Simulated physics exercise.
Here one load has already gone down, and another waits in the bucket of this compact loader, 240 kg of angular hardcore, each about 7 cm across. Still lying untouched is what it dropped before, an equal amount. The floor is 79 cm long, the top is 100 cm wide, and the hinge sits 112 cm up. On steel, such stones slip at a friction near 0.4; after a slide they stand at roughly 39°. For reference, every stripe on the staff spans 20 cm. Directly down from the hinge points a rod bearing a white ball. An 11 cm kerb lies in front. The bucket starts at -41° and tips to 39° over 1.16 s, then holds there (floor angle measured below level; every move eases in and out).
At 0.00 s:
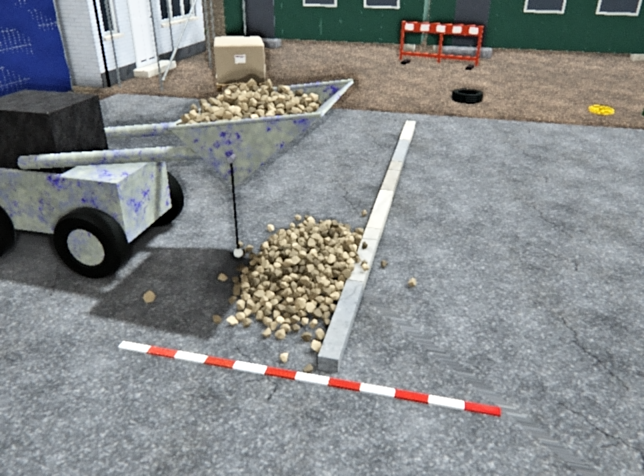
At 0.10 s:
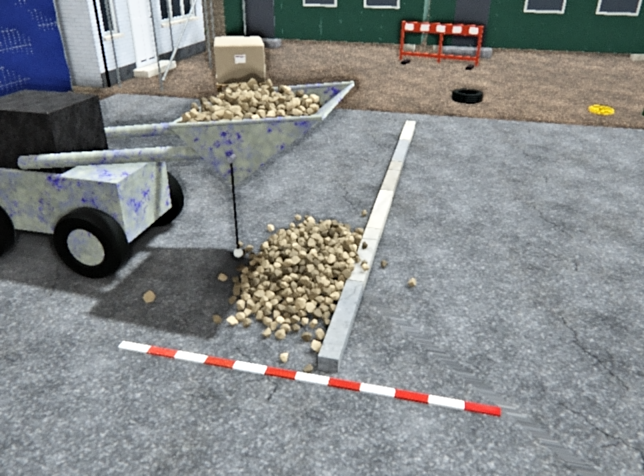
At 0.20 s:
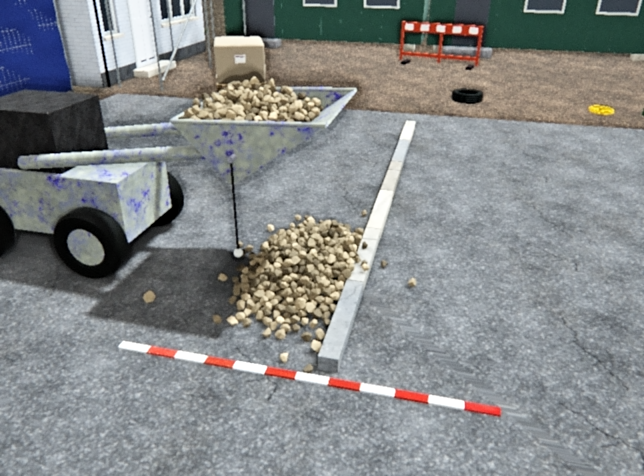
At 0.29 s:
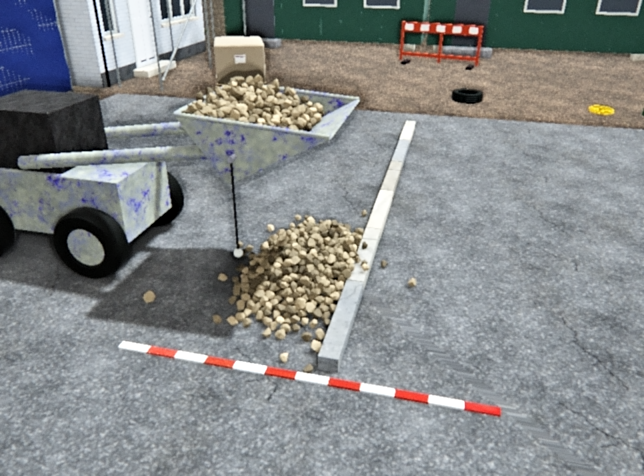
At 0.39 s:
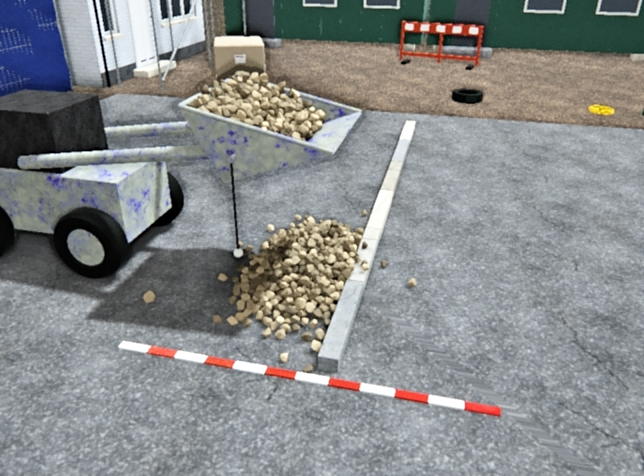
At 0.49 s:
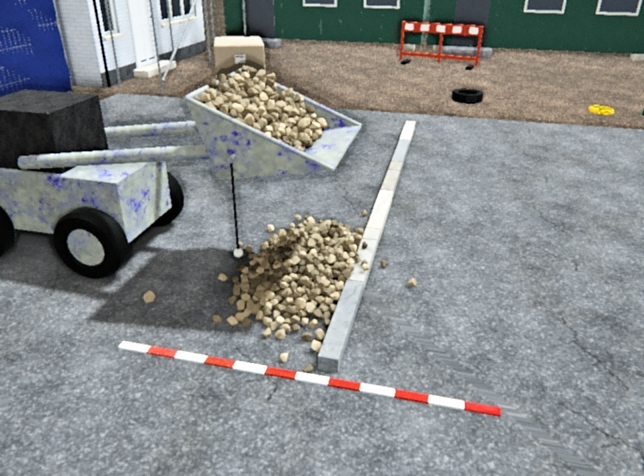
The loader's raised bucket of stones tilts gradually downward at its right-hand lip.
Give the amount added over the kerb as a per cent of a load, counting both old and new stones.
About 57 per cent of a load.
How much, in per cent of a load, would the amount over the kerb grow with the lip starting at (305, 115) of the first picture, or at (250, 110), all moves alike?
First some 35, then 5 per cent.
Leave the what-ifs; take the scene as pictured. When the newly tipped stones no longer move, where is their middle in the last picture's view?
Their centre rests close to (376, 268).
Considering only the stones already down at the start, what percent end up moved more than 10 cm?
Around 0 in a hundred.
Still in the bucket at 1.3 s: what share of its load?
Roughly 70 per cent of its load.
After 0.9 s the floor is at 27°; in per cent of one load, 100 in the bucket, 99 on this side of the kerb; the foremost stones are at (370, 263).
After 1.3 s the floor is at 39°; in per cent of one load, 69 in the bucket, 130 on this side of the kerb, 1 over the kerb; the foremost stones are at (376, 251).
After 1.6 s the floor is at 39°; in per cent of one load, 17 in the bucket, 157 on this side of the kerb, 25 over the kerb; the foremost stones are at (432, 283).
After 4.0 s the floor is at 39°; in per cent of one load, 0 in the bucket, 142 on this side of the kerb, 58 over the kerb; the foremost stones are at (497, 297). Net gain over the kerb, 57.
